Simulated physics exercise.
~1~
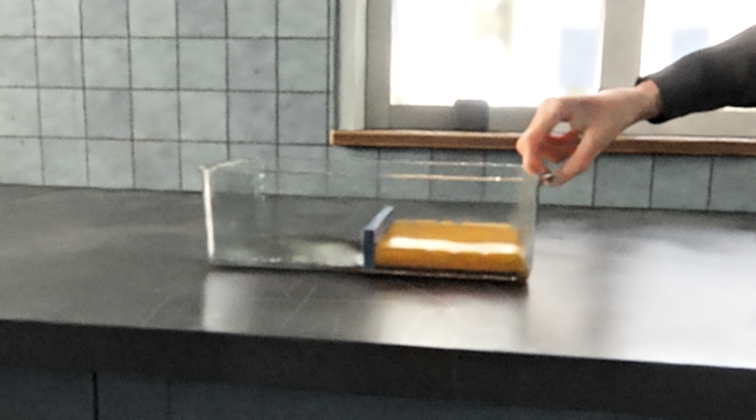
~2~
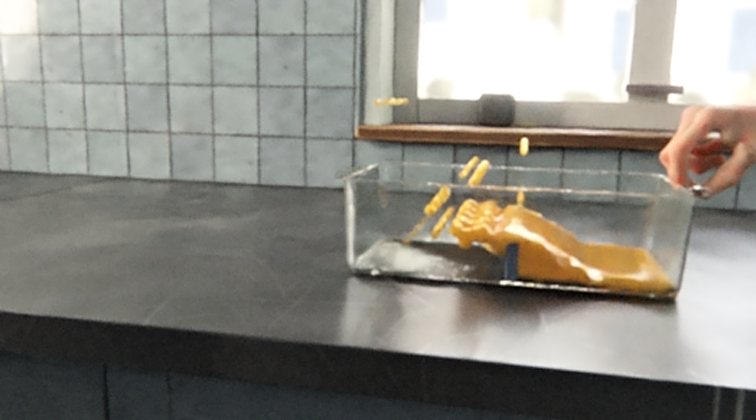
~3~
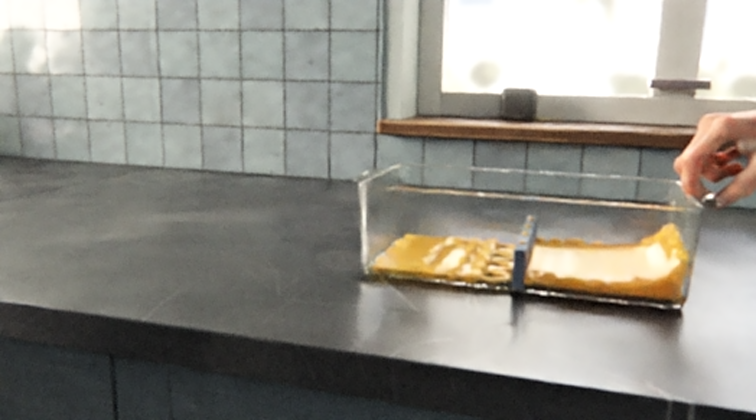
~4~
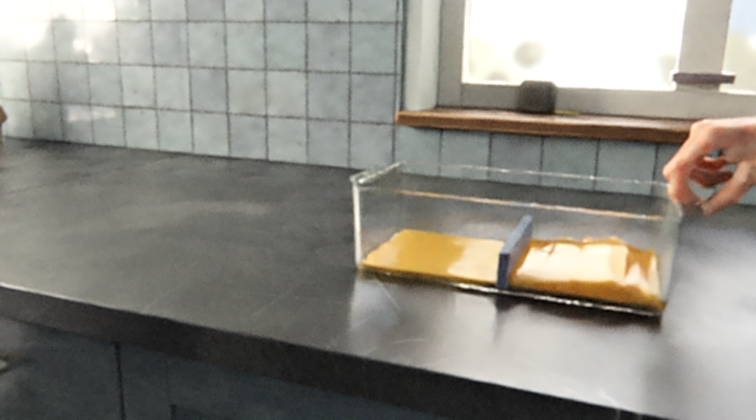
A clear oblong tub holding amber juice on the right of its blue divider is pulled rightward across a dark counter by a hand; the juice surges left over the divider, droplets flying, and finally settles in both sections, shallower on the left.
